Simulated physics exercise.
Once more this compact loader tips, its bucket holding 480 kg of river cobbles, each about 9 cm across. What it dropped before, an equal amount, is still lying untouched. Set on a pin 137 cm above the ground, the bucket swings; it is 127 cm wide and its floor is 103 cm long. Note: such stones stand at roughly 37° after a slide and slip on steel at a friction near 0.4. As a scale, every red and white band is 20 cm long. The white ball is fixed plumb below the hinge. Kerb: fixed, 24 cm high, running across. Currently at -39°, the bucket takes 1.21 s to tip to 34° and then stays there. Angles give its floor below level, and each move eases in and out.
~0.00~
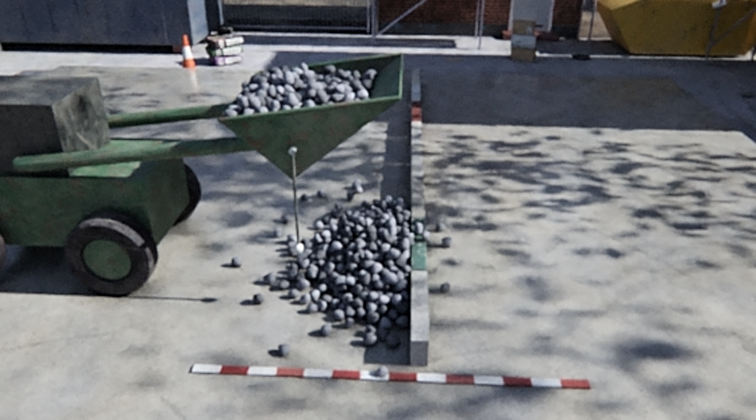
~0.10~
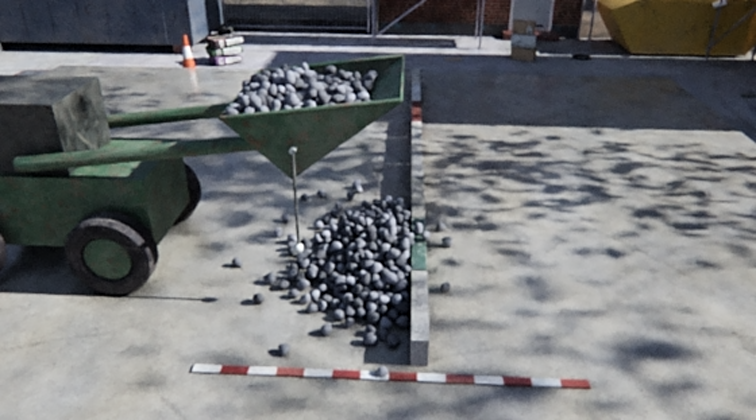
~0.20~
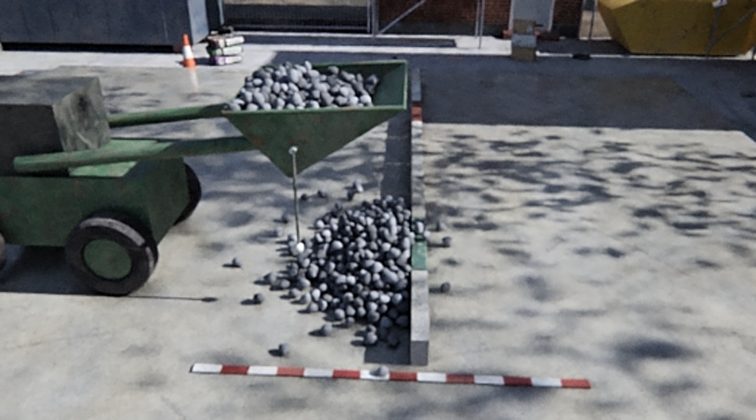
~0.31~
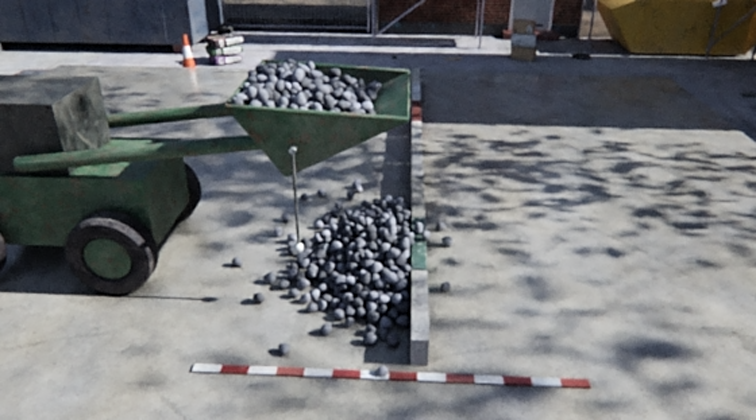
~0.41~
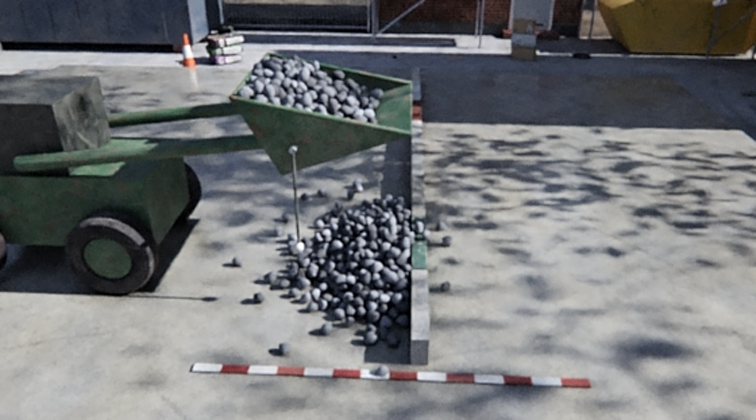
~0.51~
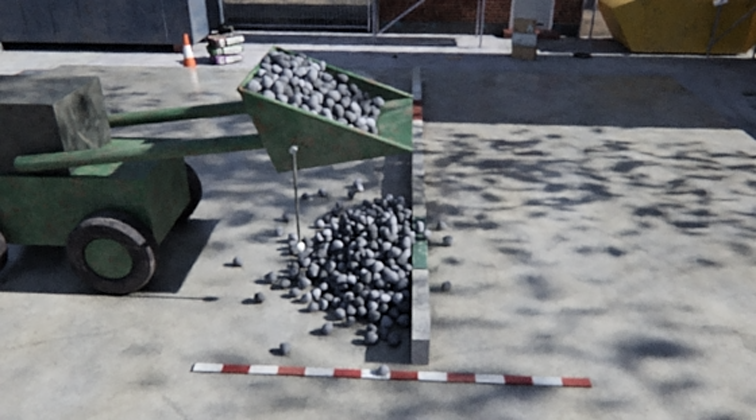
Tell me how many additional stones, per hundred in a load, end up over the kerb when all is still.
Some 78 in every hundred.
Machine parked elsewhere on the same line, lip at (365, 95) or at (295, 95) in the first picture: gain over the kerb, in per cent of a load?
40 % and 0 %.
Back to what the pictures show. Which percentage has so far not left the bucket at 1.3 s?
Around 75 per cent of the load is still inside.
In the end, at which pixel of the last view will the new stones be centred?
Around (464, 252) in the last picture.
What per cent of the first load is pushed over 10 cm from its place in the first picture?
Estimate: 0 %, roughly.
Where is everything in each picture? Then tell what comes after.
In the first frame, lip at (400, 98), floor tilted -39°, highest stones at (280, 77). The earlier load is highest near (403, 235), 29 cm above ground level, 99 % on this side of the kerb, 1 % over the kerb.
In the second frame, lip at (401, 101), floor tilted -38°, highest stones at (280, 77); the stones move at 0.1 m/s on average.
In the third frame, the bucket is at -33°, its lip at (405, 108); the top of the load is at (275, 76); the stones move at 0.2 m/s on average.
In the fourth frame, lip at (408, 120), floor tilted -27°, highest stones at (271, 71); the stones move at 0.3 m/s on average.
In the fifth frame, lip at (411, 134), floor tilted -20°, highest stones at (274, 66); the stones move at 0.3 m/s on average.
In the sixth frame, lip at (412, 151), floor tilted -11°, highest stones at (278, 61); the stones move at 0.4 m/s on average.
After 0.9 s the floor is at 23°; in per cent of one load, 100 in the bucket, 99 on this side of the kerb, 1 over the kerb; the foremost stones are at (426, 244).
After 1.3 s the floor is at 34°; in per cent of one load, 75 in the bucket, 123 on this side of the kerb, 2 over the kerb; the foremost stones are at (439, 240).
After 1.7 s the floor is at 34°; in per cent of one load, 29 in the bucket, 137 on this side of the kerb, 34 over the kerb; the foremost stones are at (498, 252).
After 4.4 s the floor is at 34°; in per cent of one load, 0 in the bucket, 122 on this side of the kerb, 78 over the kerb; the foremost stones are at (610, 232). Net gain over the kerb, 78.
